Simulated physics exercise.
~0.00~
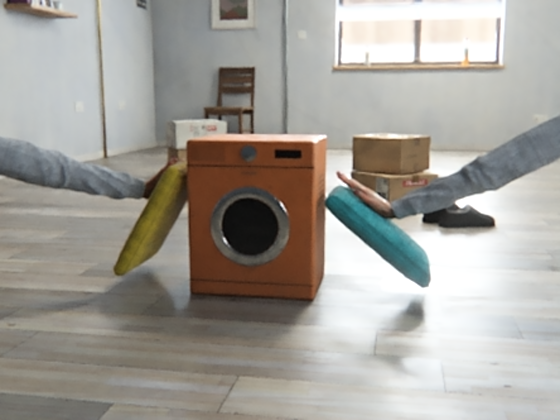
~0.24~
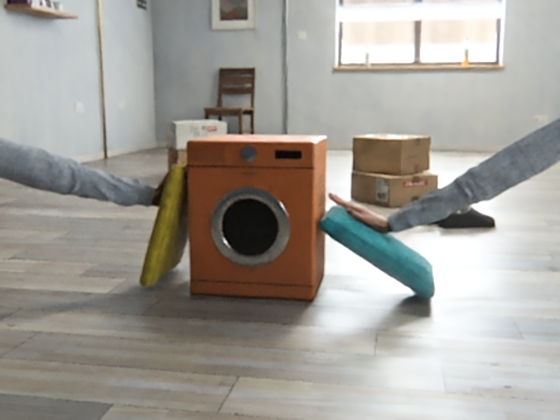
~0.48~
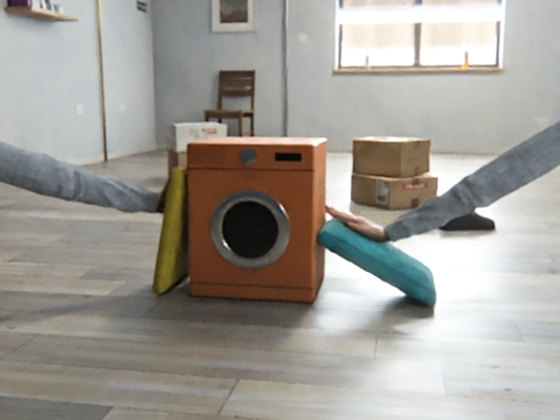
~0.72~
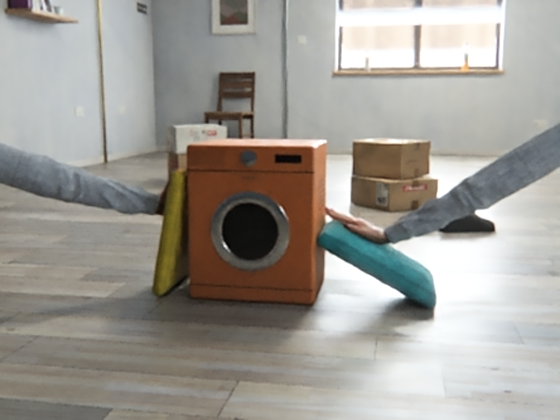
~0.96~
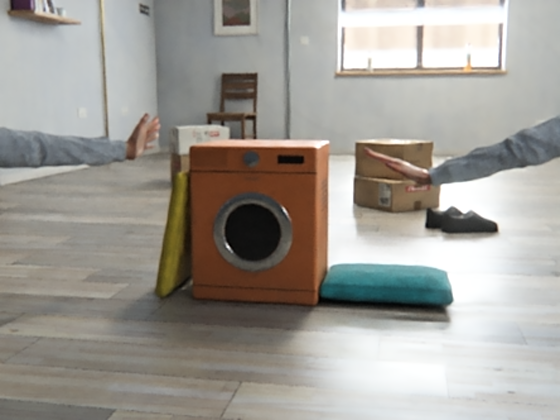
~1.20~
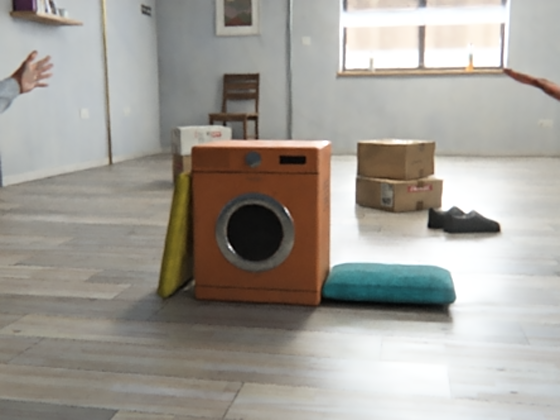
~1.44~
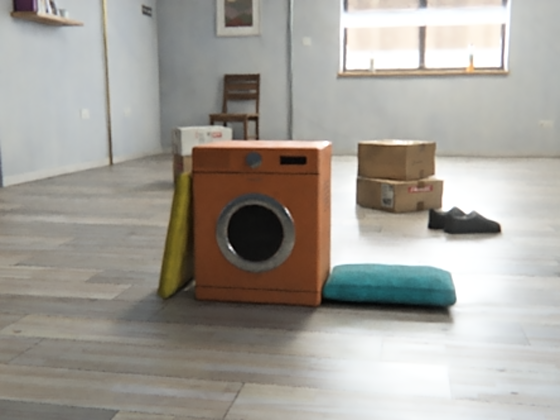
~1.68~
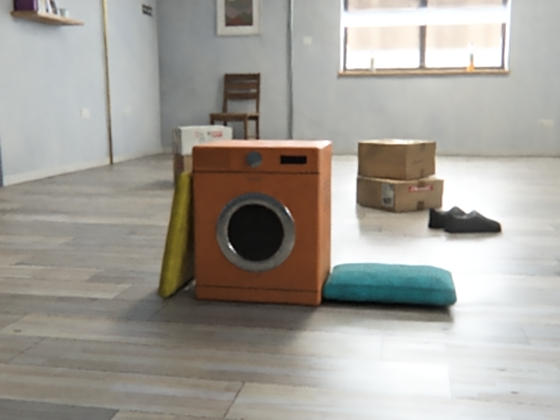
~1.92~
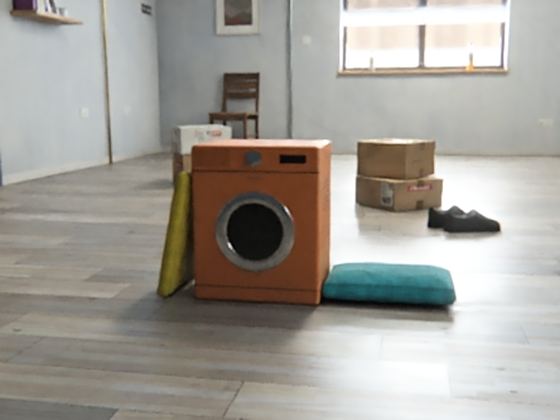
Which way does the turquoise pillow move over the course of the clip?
The turquoise pillow moves down, ending up flat on the floor to the right of the orange machine.
A yellow pillow on the left and a turquoise pillow on the right are held by two hands, tilted against the sides of an orange machine with a round door. The yellow pillow is brought more upright against the left side, while the turquoise one slides lower on the right, its top edge still touching the machine under the hand. Then both hands let go and draw back out of view. The turquoise pillow drops flat onto the smooth floor beside the machine. The yellow pillow stays propped up, and both remain still.
